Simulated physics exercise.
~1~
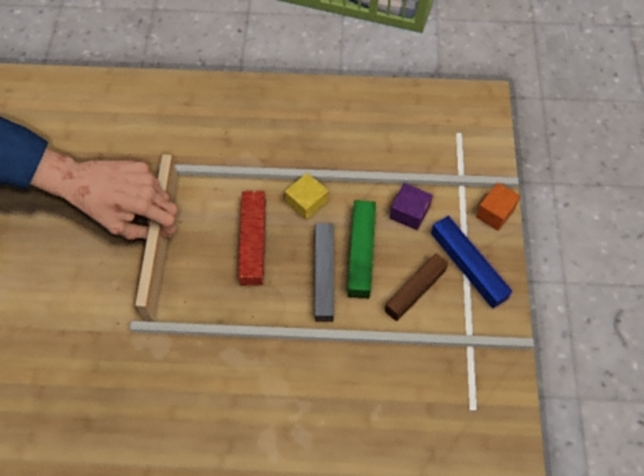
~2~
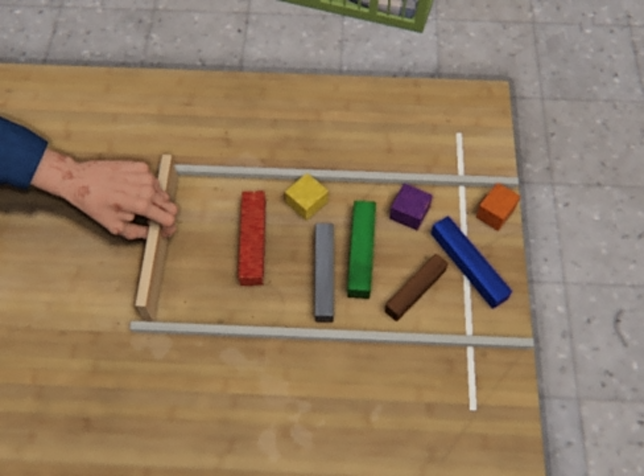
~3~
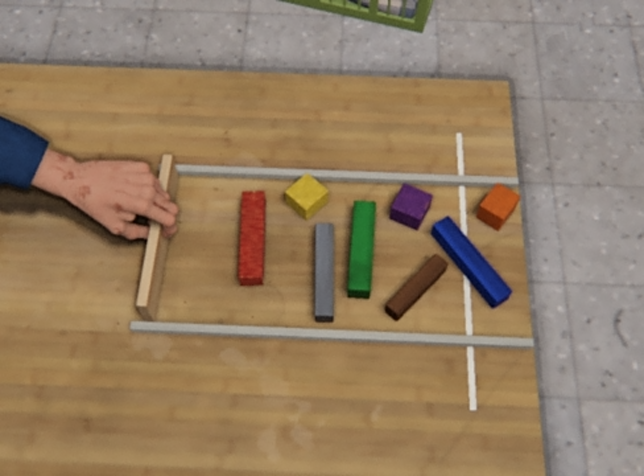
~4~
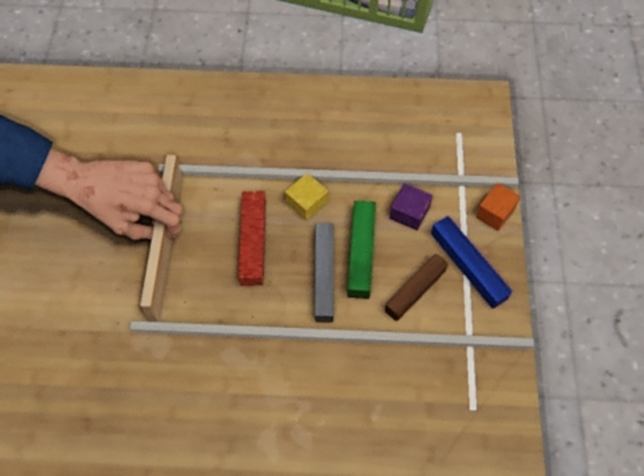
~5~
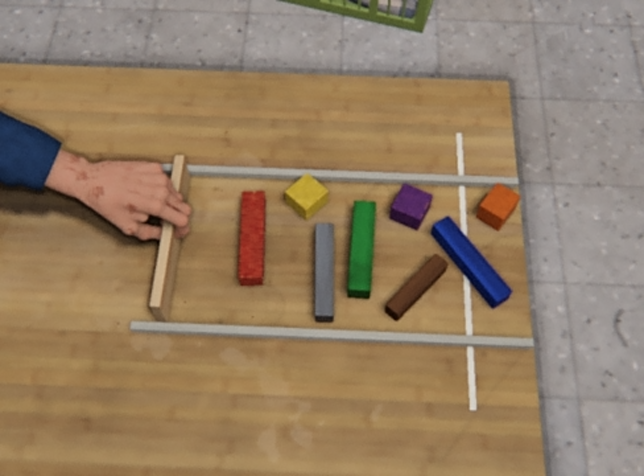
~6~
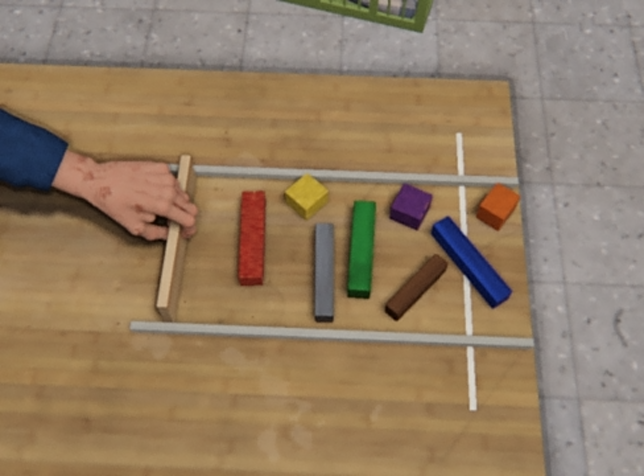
A hand slides a wooden board slightly right toward colored blocks lying between two rails.
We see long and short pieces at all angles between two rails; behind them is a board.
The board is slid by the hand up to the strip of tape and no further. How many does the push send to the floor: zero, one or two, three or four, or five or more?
The number going over the edge will be three or at most four.
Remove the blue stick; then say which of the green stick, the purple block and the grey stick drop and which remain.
Final state: Green stick in place, purple block off, grey stick in place.
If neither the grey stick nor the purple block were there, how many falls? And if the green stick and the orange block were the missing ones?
That makes 2 fallen, then 1 fallen in the other try.
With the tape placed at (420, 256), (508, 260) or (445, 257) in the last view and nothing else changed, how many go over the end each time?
First 0, then 7, then 2.
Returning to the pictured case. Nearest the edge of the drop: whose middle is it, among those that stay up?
Green stick.
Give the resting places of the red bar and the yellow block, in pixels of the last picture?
About (478, 247), and the other about (500, 199).
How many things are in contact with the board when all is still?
I count 1 of them.
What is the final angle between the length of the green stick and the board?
I'd say it's about 0° out of line.
A little later, none off yet; orange block at rest near (498, 207); blue stick at rest near (470, 261); brown stick at rest near (417, 287).
When it is over, the number that fall off is three or four; down, purple block, brown stick, blue stick and orange block.
